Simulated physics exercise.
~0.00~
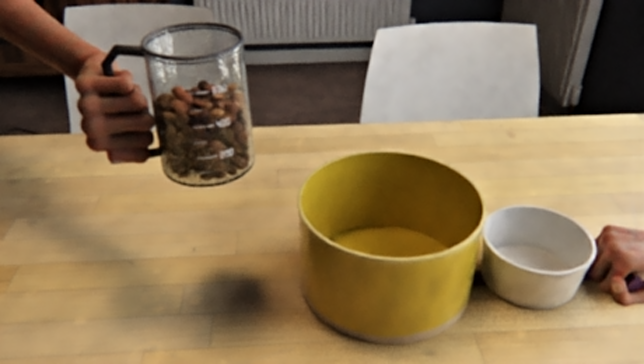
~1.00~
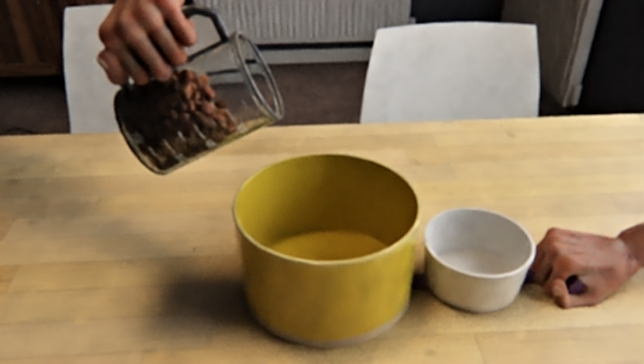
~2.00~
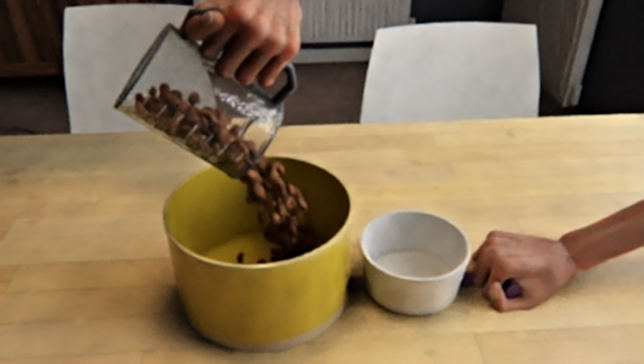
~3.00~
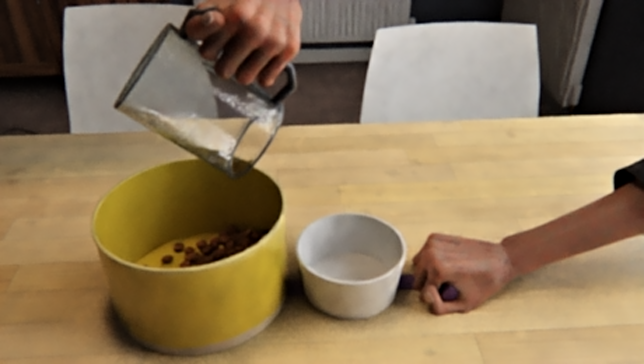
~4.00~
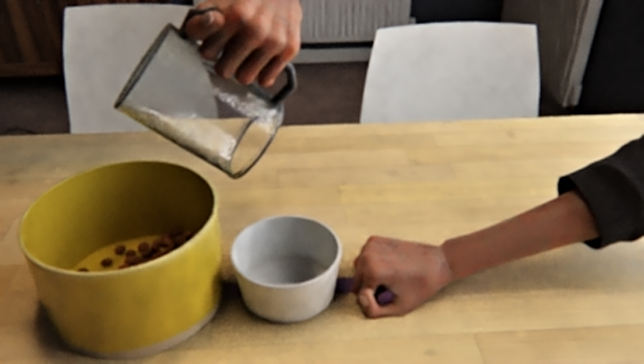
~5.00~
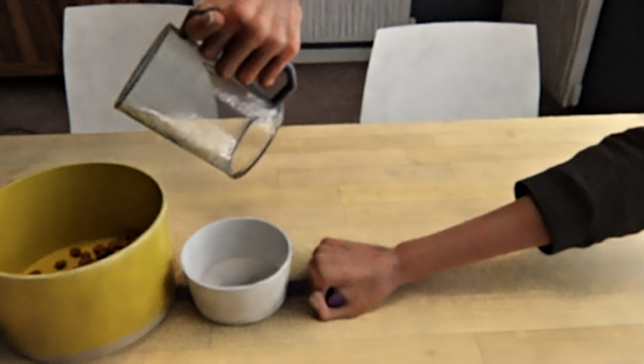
At a wooden table, one hand tipped a glass jug of brown kibble into a yellow pot while another hand slid the pot and the joined white dish left, and the emptied jug stayed tilted with all the kibble in the pot.
